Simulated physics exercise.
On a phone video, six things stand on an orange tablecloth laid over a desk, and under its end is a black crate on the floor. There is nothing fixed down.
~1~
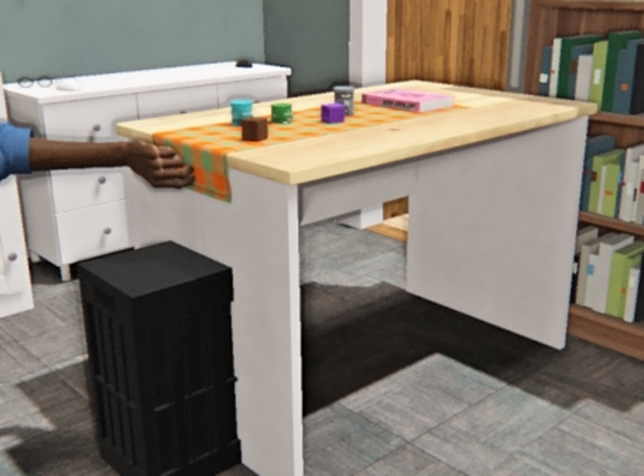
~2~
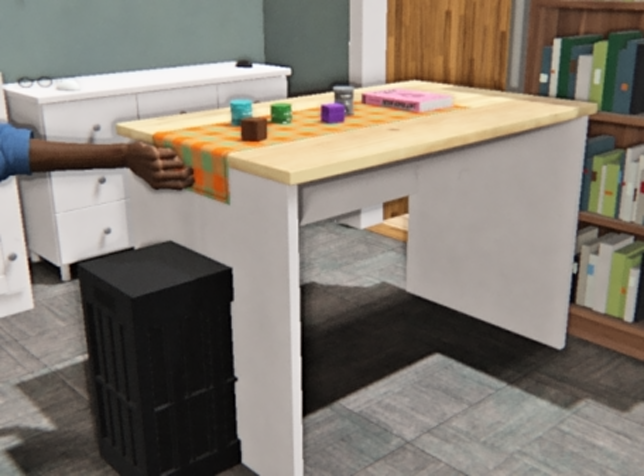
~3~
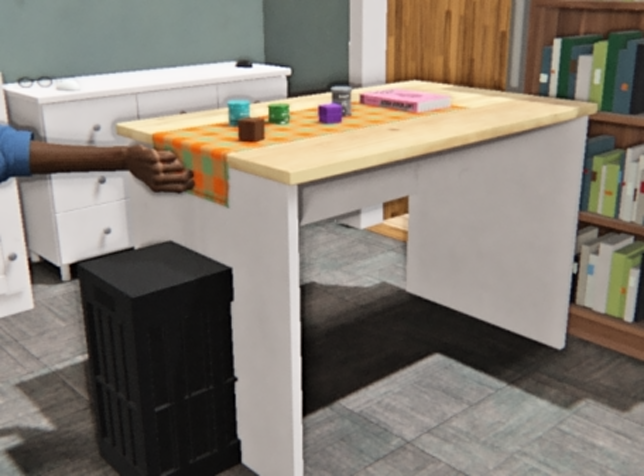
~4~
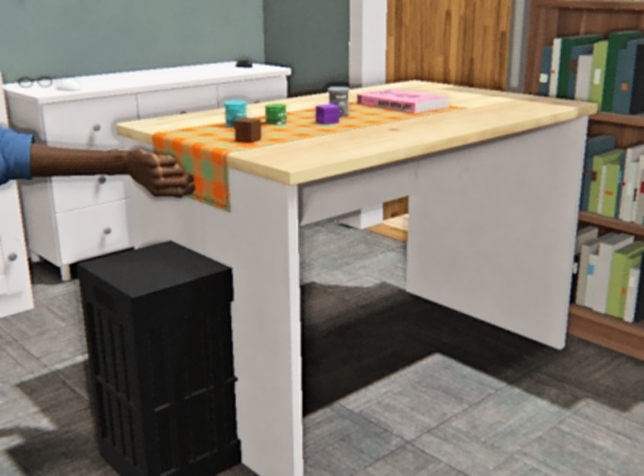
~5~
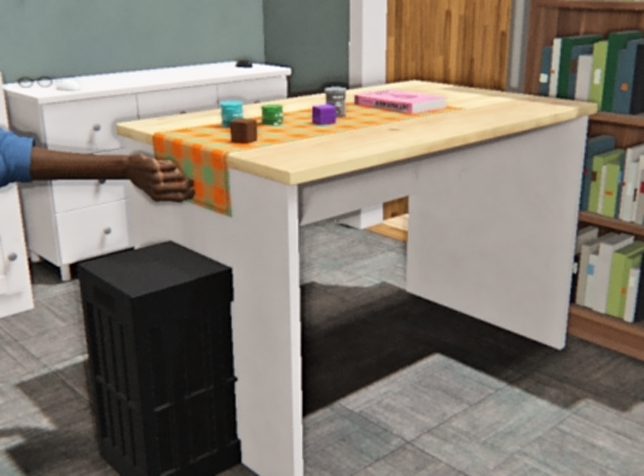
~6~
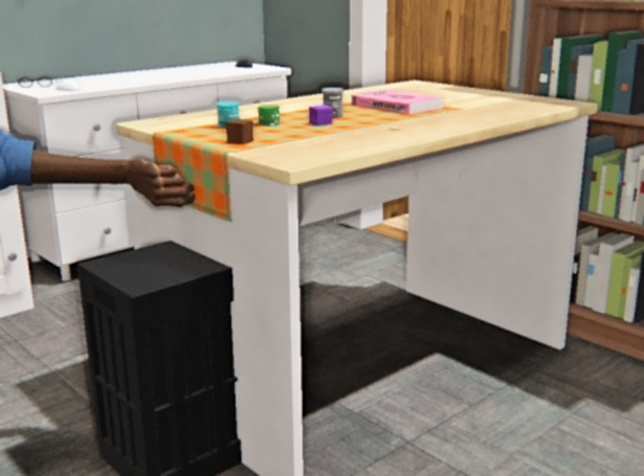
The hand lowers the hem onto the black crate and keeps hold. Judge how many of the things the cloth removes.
It removes one.
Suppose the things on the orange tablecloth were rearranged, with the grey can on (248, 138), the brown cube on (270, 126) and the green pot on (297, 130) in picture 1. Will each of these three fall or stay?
The grey can ends up off; the brown cube stays put; the green pot stays put.
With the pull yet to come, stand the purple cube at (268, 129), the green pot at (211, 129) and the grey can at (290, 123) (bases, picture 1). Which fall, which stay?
You'd see the purple cube hang on, the green pot go down and the grey can hang on.
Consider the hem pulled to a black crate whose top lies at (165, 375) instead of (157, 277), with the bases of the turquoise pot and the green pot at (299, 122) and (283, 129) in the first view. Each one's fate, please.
The turquoise pot is lost, the green pot is lost.
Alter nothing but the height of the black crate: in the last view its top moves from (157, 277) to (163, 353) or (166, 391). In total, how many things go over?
In that event, 3 and 4.
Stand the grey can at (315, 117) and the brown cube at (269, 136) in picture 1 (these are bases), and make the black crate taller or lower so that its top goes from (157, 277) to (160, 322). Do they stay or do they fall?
The grey can stays aboard, and the brown cube does not stay aboard.
Early on, hem near (192, 235); all still up.
Midway, hem on the crate; brown cube gone.
Finally, hem on the crate; brown cube gone. The answer is one.
